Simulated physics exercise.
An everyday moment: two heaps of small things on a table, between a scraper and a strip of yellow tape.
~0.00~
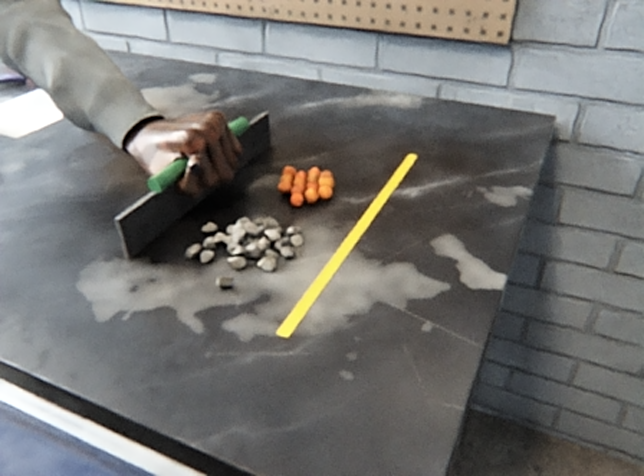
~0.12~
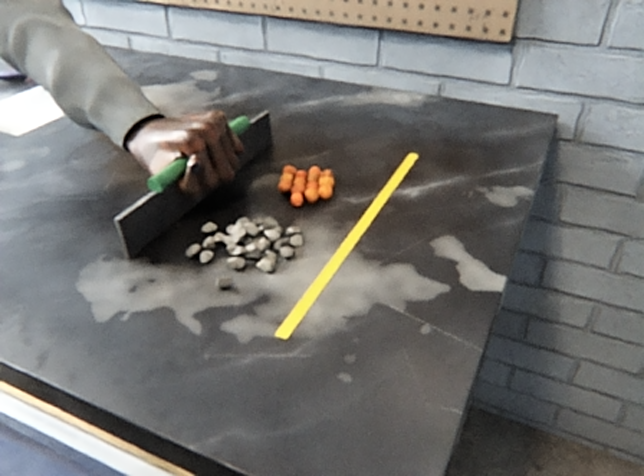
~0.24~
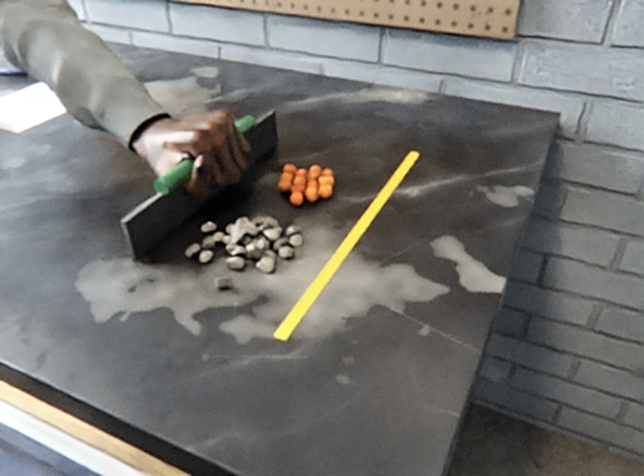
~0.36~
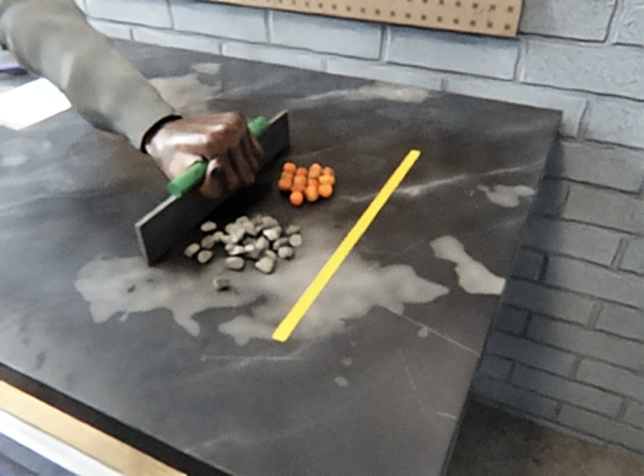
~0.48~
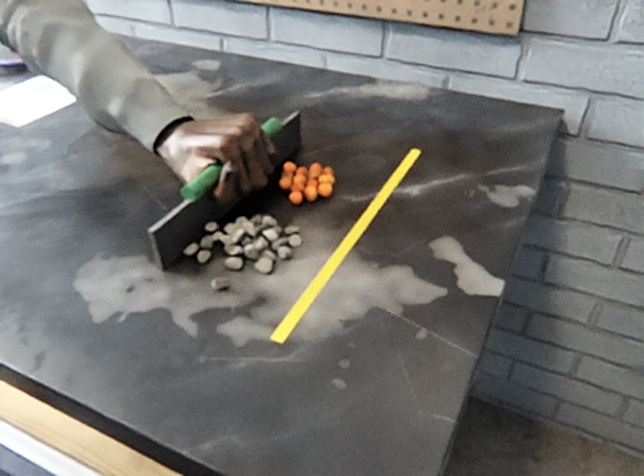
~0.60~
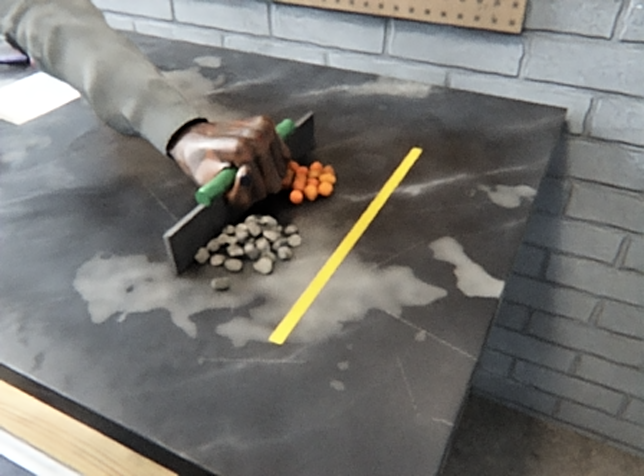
The clip shows a hand holding a scraper by its green handle, still at first, then sliding it rightward across a dark tabletop up to a heap of gray gravel and a heap of orange coated peanuts, left of a yellow tape strip.
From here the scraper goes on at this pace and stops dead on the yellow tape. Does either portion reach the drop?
The front portion keeps clear of the drop and the back portion keeps clear of the drop.
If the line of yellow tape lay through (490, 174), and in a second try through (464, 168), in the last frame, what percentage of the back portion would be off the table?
First some 0, then 0 per cent.
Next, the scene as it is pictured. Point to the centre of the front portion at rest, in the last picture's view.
Near (358, 275).
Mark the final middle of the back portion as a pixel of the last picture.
Close to (402, 207).
By 1.05 s, scraper still moving, near (309, 179); front portion all on the table, its front near (328, 266); back portion all on the table, its front near (375, 195).
By 1.52 s, scraper stopped at the yellow tape; front portion all on the table, its front near (393, 277); back portion all on the table, its front near (416, 226).
By 1.80 s, scraper stopped at the yellow tape; front portion all on the table, its front near (393, 277); back portion all on the table, its front near (418, 227).
When it is over (2.0 s), scraper stopped at the yellow tape; front portion all on the table, its front near (393, 277); back portion all on the table, its front near (418, 227).
